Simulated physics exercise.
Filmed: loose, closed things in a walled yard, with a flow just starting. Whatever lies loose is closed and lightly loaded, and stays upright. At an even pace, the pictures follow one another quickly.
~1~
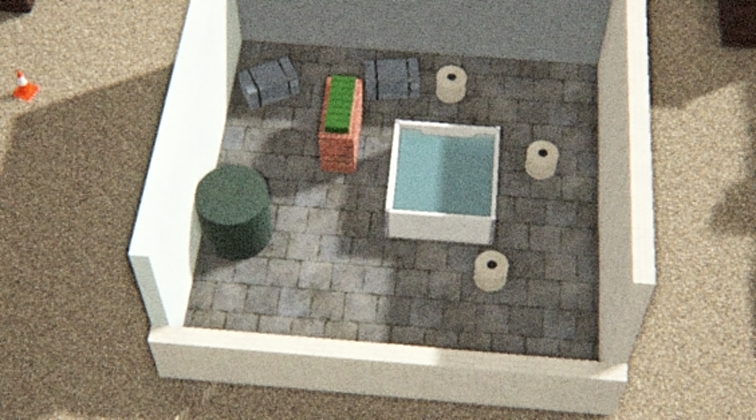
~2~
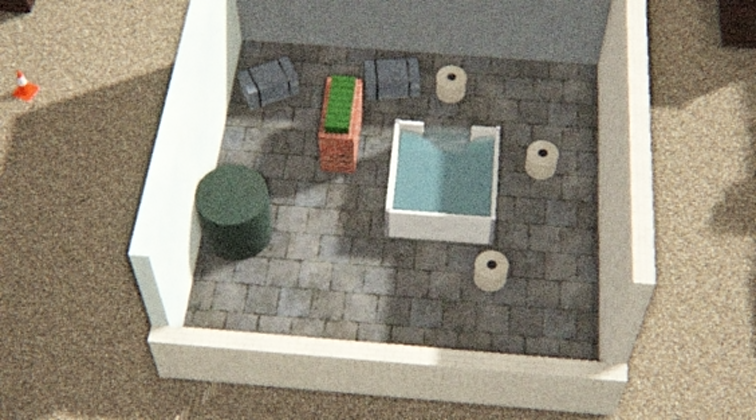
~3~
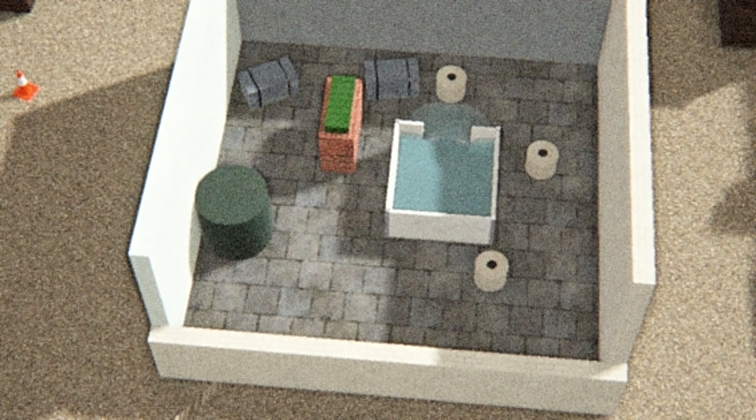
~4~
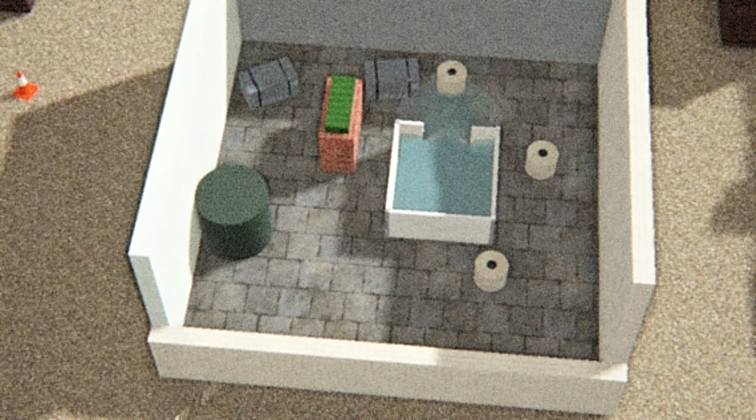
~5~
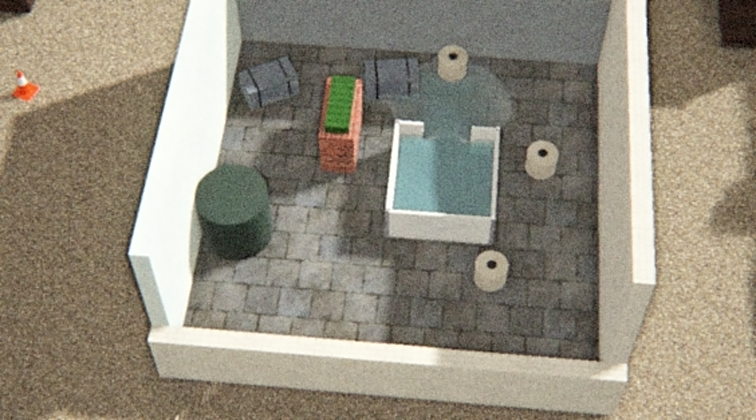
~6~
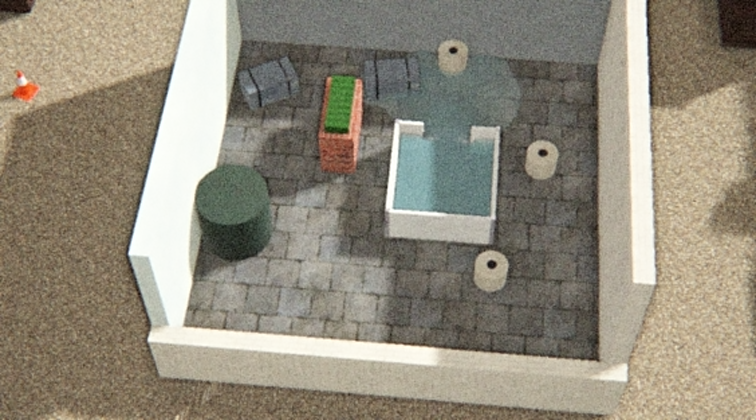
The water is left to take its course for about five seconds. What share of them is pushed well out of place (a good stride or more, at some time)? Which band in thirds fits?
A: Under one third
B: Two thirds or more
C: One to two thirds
B.
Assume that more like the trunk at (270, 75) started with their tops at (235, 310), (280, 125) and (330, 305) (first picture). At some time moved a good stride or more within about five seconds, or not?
Stays put, stays put, stays put.
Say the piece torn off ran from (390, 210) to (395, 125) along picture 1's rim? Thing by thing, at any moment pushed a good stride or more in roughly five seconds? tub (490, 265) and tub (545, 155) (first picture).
The first: Stayed short; the second: Stayed short.
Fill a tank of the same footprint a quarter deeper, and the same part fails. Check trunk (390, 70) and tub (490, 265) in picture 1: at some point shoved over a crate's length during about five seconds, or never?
Order as asked - carried at least that far, never got there.
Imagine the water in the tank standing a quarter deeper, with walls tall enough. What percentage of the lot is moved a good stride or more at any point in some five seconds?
Roughly 80 in a hundred.
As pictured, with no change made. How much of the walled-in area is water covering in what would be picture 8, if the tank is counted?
I'd say around 20 in a hundred.
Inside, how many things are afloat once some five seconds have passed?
The answer is 1.
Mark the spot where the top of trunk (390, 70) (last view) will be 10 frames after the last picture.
(316, 54).
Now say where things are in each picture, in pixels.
The first frame shows a tub at (452, 77) rests on the ground; a trunk at (392, 71) rests on the ground; 0 of 5 have shifted.
The second frame shows a tub at (452, 77) rests on the ground; a trunk at (392, 71), on the bottom; 0 of 5 have shifted.
The third frame shows a tub at (452, 77) rests on the ground; a trunk at (392, 71) rests on the ground; 0 of 5 have shifted.
The fourth frame shows a tub at (452, 72), on the bottom, close to its start; a trunk at (392, 71) rests on the ground; 1 of 5 have shifted.
The fifth frame shows a tub at (453, 56), on the bottom, a stride from its start; a trunk at (392, 71), on the bottom; 1 of 5 have shifted.
The sixth frame shows a tub at (453, 50) rests on the ground, a stride from its start; a trunk at (392, 71) rests on the ground; 1 of 5 have shifted.
A moment on, 1 of 5 are well off their spots; 1 afloat.
Next, 1 of 5 are well off their spots; 1 afloat.
Later, 2 of 5 are well off their spots; 1 afloat.
In the end, 4 of 5 are well off their spots, and 4 have been at some point; 1 afloat.
